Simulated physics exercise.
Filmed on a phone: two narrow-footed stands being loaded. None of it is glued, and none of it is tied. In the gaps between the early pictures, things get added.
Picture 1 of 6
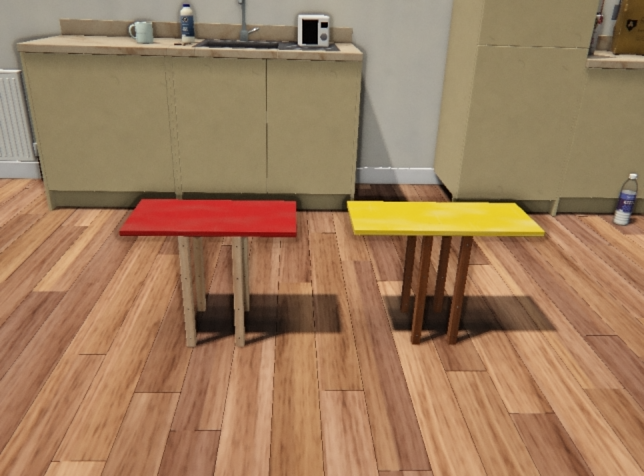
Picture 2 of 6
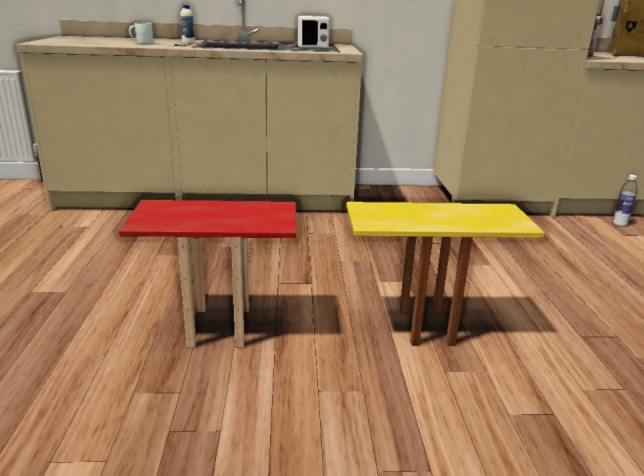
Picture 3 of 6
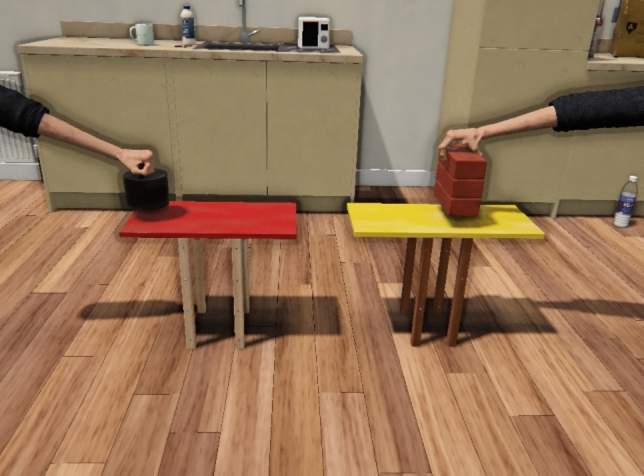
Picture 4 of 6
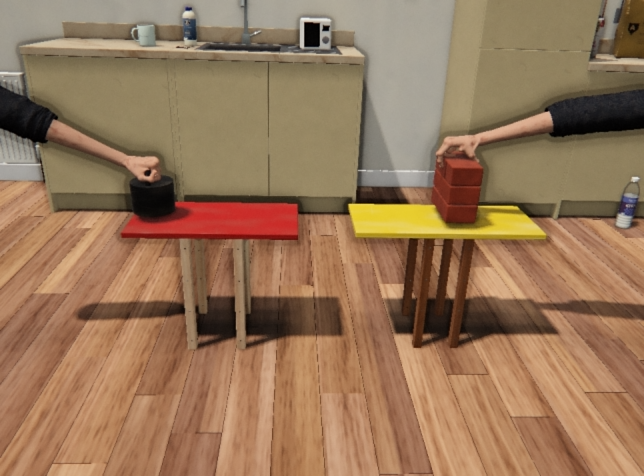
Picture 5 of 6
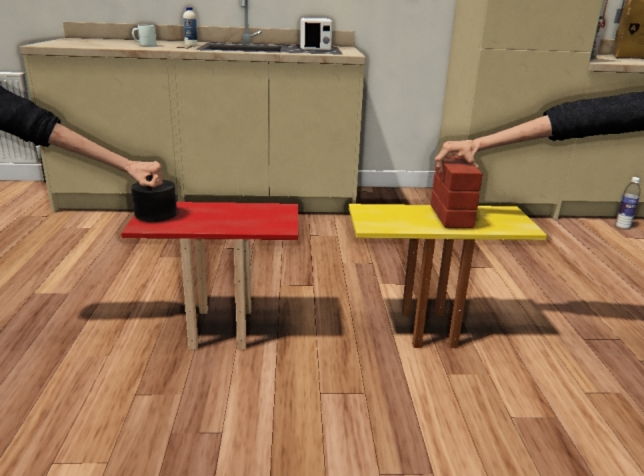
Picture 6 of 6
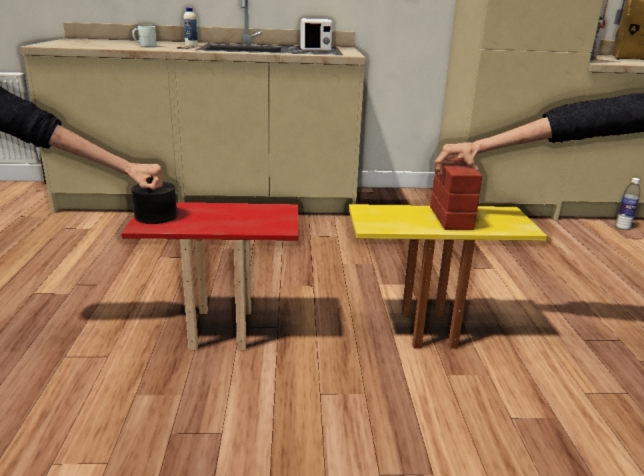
Two dark-sleeved arms appear from opposite sides of a wood-floored kitchen, seen from the front and slightly above by an almost still camera, and lower objects onto two small tables. The left hand holds a black cylinder at the left end of the red table, while the right hand grips stacked red bricks on the yellow table. Both objects settle slightly, and the hands stay on them.
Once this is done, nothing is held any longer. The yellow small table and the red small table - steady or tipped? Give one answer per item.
Yellow small table steady, red small table tipped.
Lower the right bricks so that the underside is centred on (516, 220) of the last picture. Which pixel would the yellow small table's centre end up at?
(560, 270).
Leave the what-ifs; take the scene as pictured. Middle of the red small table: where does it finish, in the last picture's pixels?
Its middle finishes close to (96, 266) in the last view.
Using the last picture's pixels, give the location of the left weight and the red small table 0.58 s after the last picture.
Taking them in the order asked, (92, 232) and then (154, 221).
Then, 0.58 s later than the last frame, yellow small table at rest near (443, 222); red small table tilted by 28° near (154, 221).
Then, 0.76 s later than the last frame, yellow small table at rest near (443, 222); red small table tilted by 66° near (98, 263).
When it is over, the yellow small table keeps steady, near (443, 222); the red small table goes over, near (96, 266).
